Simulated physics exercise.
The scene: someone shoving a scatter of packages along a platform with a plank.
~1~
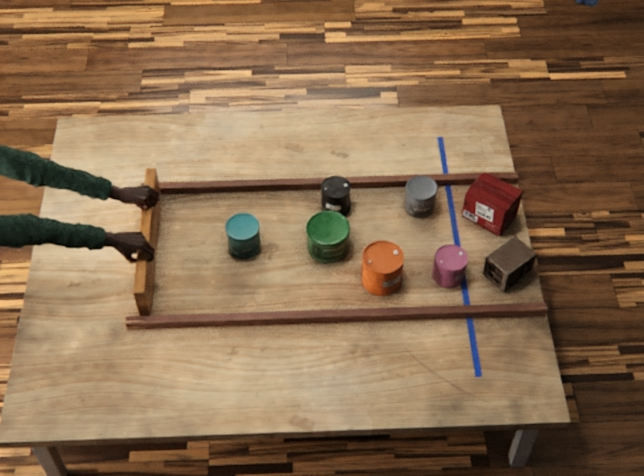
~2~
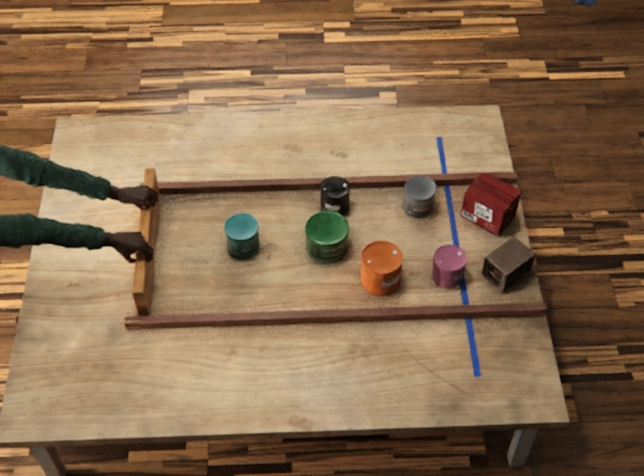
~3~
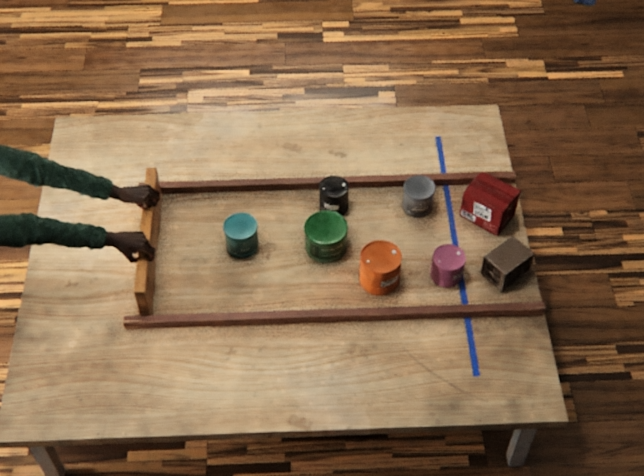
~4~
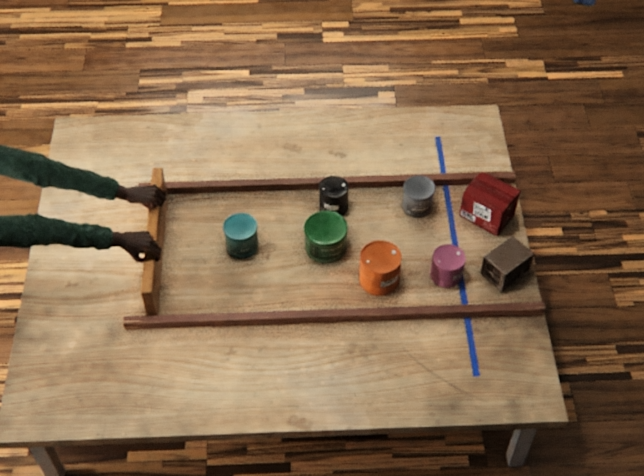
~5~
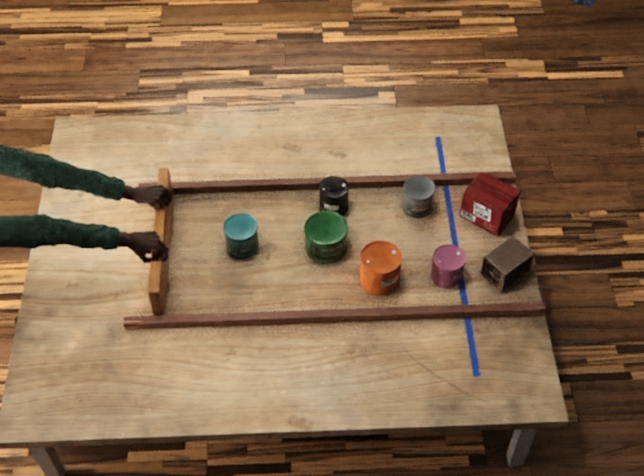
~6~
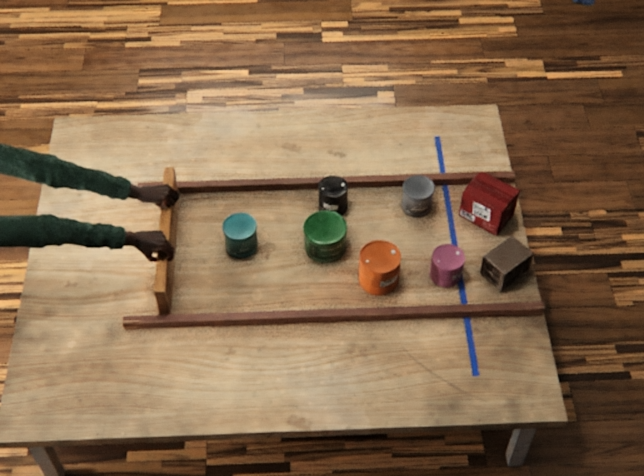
On a wooden table, two hands held a plank at the left end, then slid it slightly right toward some colourful cans and two boxes, which stayed about where they were.
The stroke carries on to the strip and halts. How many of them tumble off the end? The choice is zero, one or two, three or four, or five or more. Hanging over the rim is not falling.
Here the number that fall off is one or two.
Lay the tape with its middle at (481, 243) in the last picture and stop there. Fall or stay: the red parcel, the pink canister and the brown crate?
The red parcel tumbles off; the pink canister tumbles off; the brown crate is lost.
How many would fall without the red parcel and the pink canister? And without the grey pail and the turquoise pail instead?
0 in the first case, 1 in the second.
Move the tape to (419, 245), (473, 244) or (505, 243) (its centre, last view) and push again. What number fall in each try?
In that order 0, 2 and 5.
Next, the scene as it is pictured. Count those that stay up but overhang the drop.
1 of them.
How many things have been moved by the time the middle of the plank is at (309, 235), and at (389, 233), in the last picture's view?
At the one place 2, at the other 6.
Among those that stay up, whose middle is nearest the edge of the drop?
It is the red parcel.
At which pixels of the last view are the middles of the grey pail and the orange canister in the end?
The grey pail at (492, 197), the orange canister at (483, 269).
A little later, none off yet; brown crate at rest near (507, 263); red parcel at rest near (489, 203); pink canister at rest near (447, 266).
When it is over, the number that fall off is one or two; down, brown crate.
